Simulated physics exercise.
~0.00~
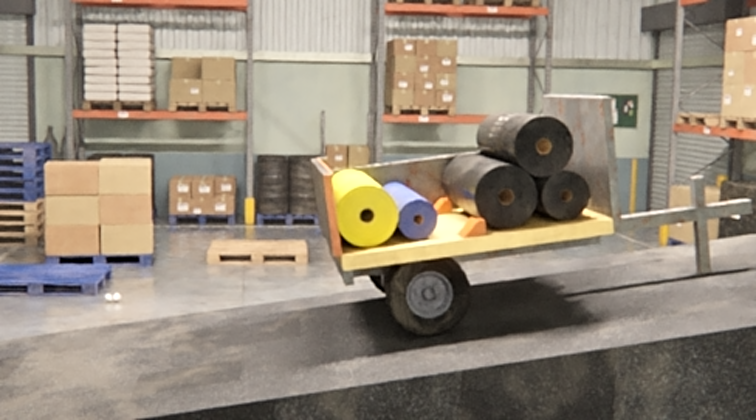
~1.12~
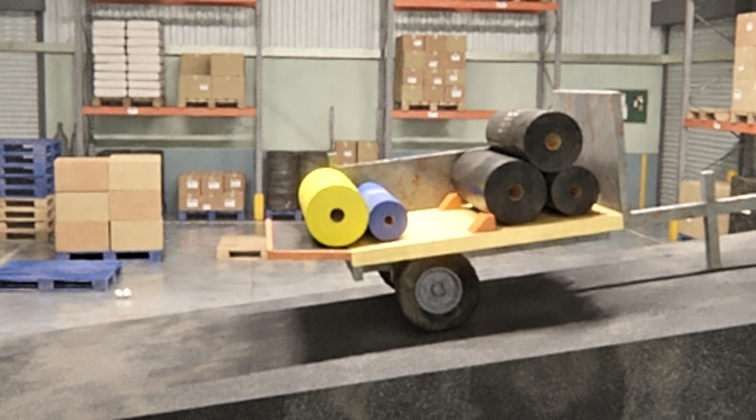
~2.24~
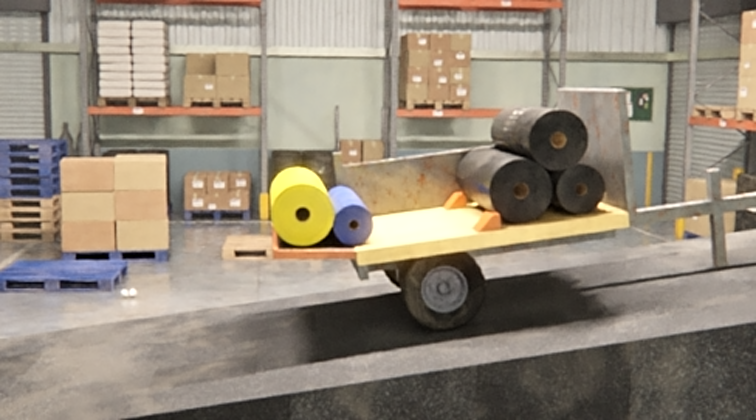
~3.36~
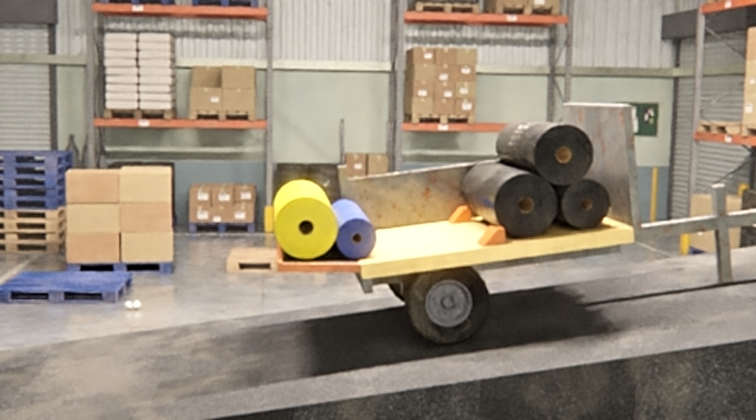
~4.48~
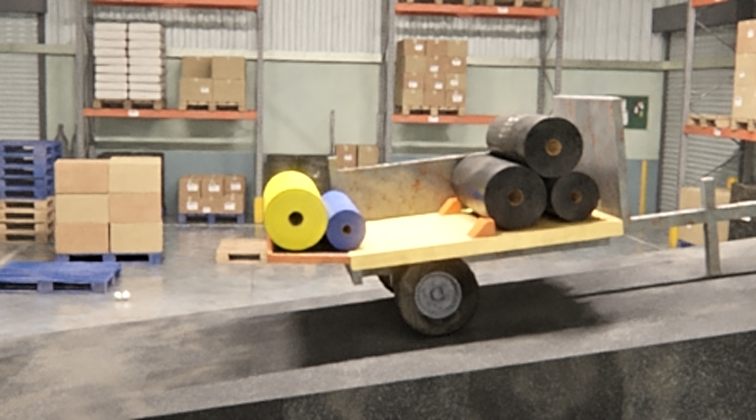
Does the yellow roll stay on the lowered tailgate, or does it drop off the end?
It stays on the lowered tailgate, held near the outer edge, and the blue roll also remains on the trailer just behind it.
